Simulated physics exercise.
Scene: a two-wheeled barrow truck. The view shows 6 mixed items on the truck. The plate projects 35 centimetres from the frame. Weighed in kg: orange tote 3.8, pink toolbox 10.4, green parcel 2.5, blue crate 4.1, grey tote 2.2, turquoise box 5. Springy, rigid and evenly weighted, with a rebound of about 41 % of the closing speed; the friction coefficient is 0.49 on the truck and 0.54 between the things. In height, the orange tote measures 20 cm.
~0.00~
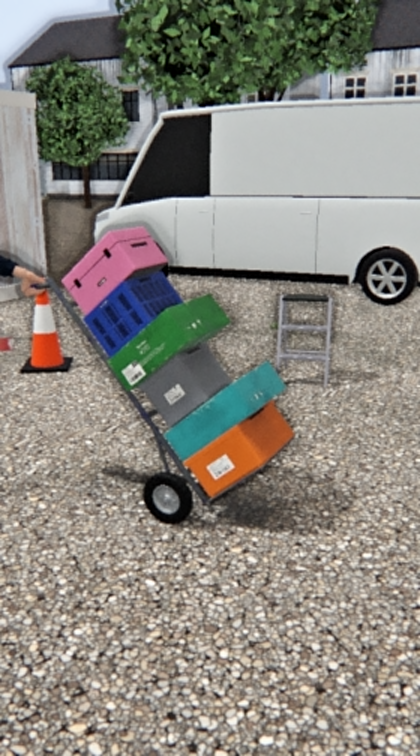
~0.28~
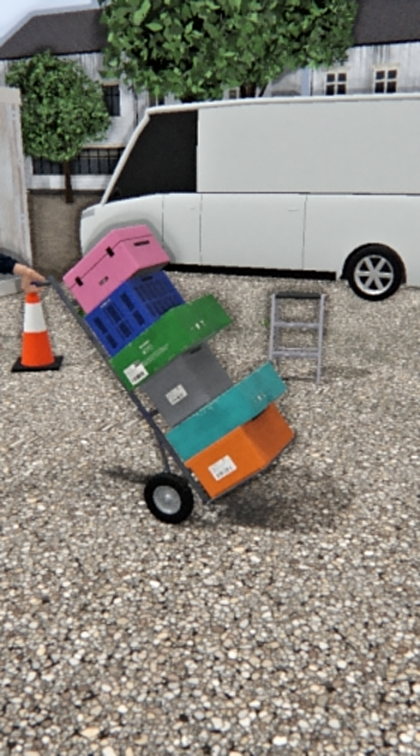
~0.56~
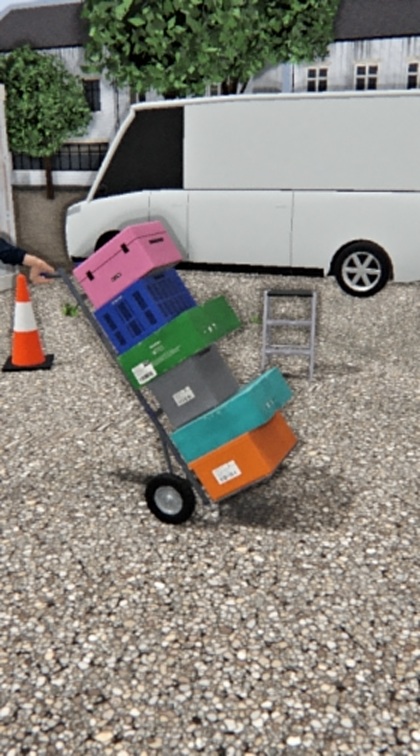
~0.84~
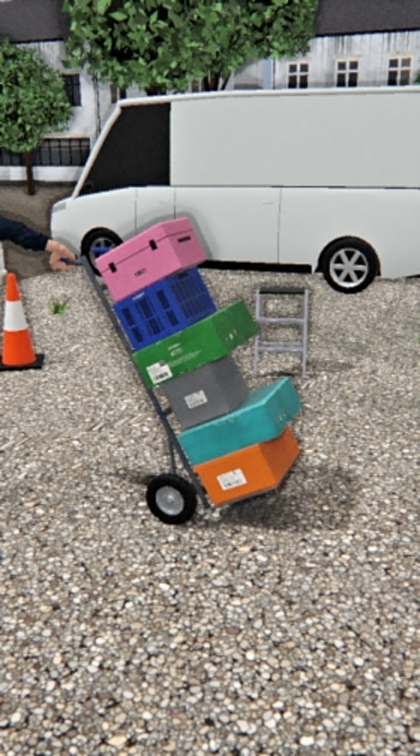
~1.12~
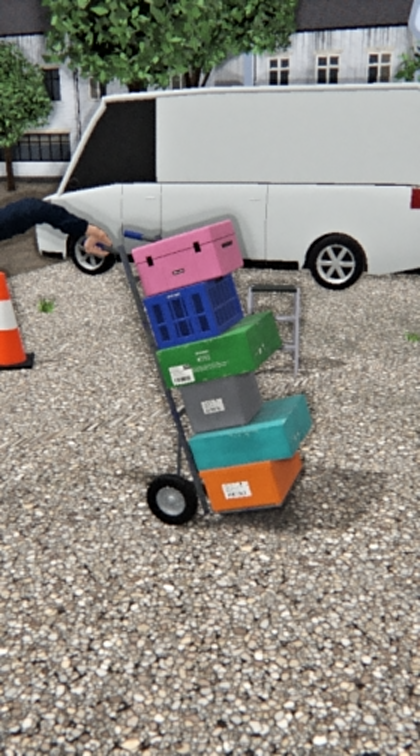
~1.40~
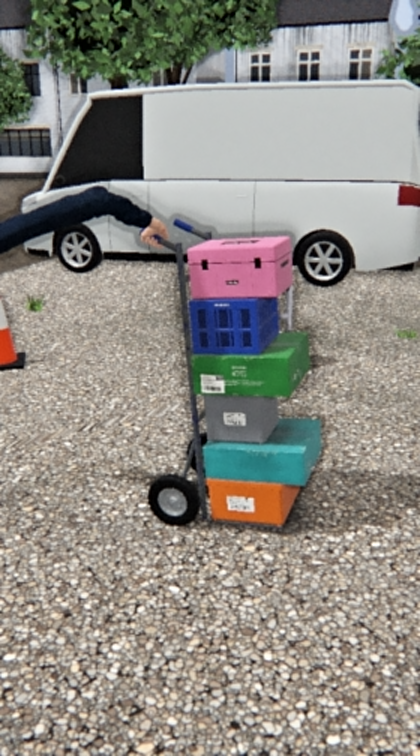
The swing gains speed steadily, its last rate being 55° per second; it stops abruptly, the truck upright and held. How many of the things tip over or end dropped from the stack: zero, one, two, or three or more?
The count comes to three or above.
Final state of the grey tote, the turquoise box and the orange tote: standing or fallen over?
The grey tote tips over; the turquoise box is still upright; the orange tote keeps standing.
After 2.00 s, truck upright; pink toolbox now dropped from the stack; blue crate 35° off its base; green parcel 35° off its base.
After 2.40 s, truck upright; green parcel and blue crate now dropped from the stack; grey tote on its side.
In the end (4.2 s), dropped from the stack, pink toolbox, green parcel, blue crate and grey tote; the other 2 under 10 cm from the start. At the end, from the last picture's camera, orange tote near (256, 488).
